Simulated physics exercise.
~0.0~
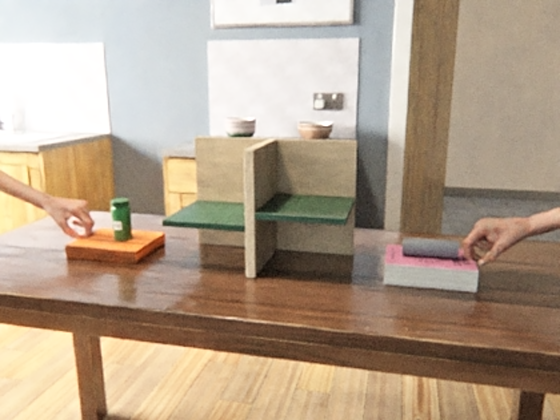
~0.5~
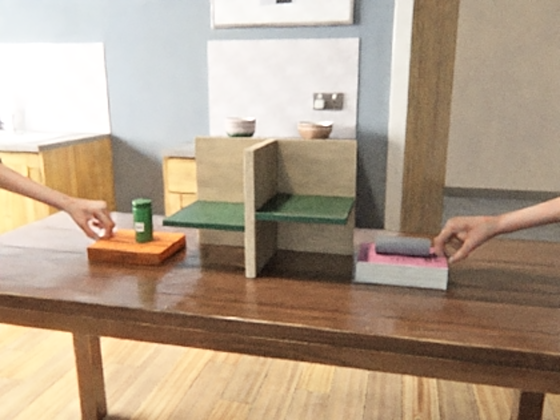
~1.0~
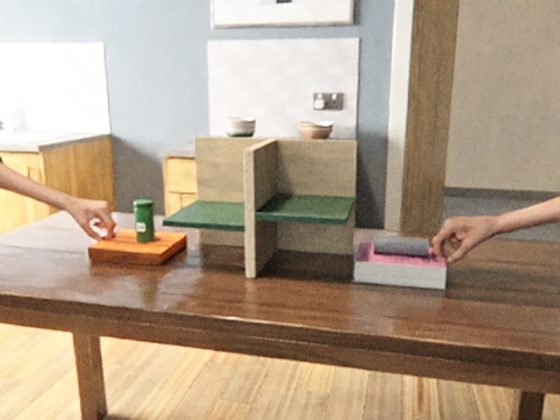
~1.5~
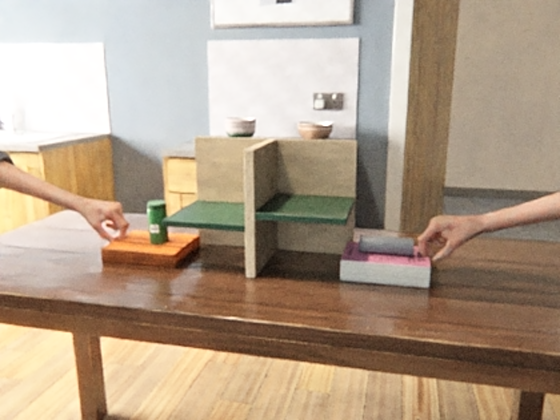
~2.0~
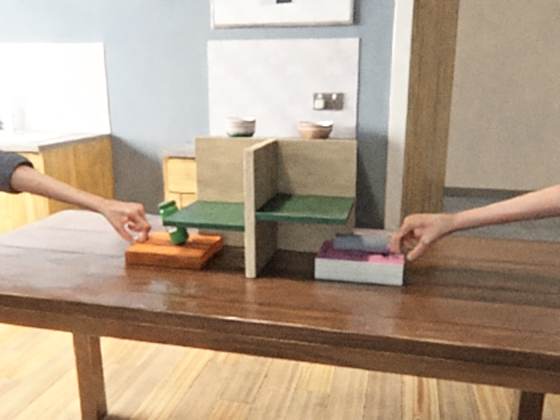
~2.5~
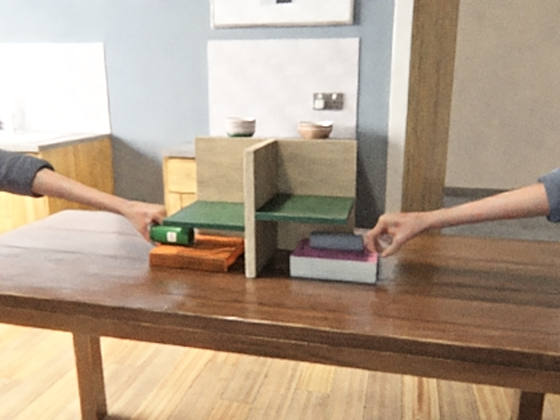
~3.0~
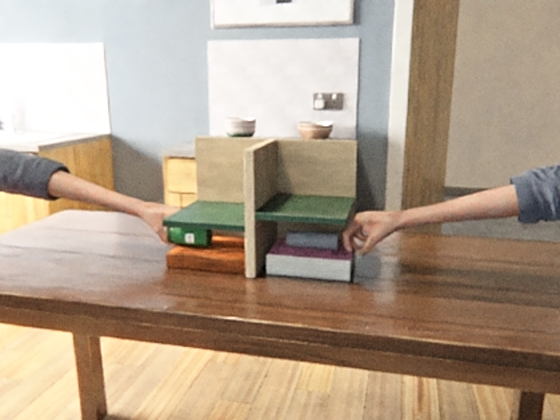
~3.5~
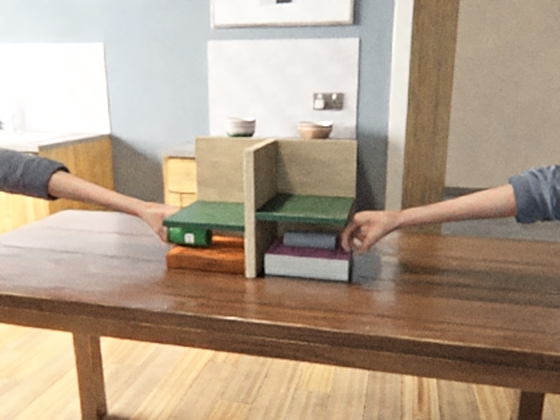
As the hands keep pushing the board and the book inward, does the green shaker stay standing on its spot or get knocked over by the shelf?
The green shaker gets knocked over, scraped off its spot by the shelf edge and left on its side. The grey candle, already lying down, rides in under the other shelf untouched.
We see two hands push an orange board with an upright green shaker and a pink book with a grey candle on its side toward low green shelves; the shaker catches the shelf edge, tips and ends lying down, while the candle slides under untouched.
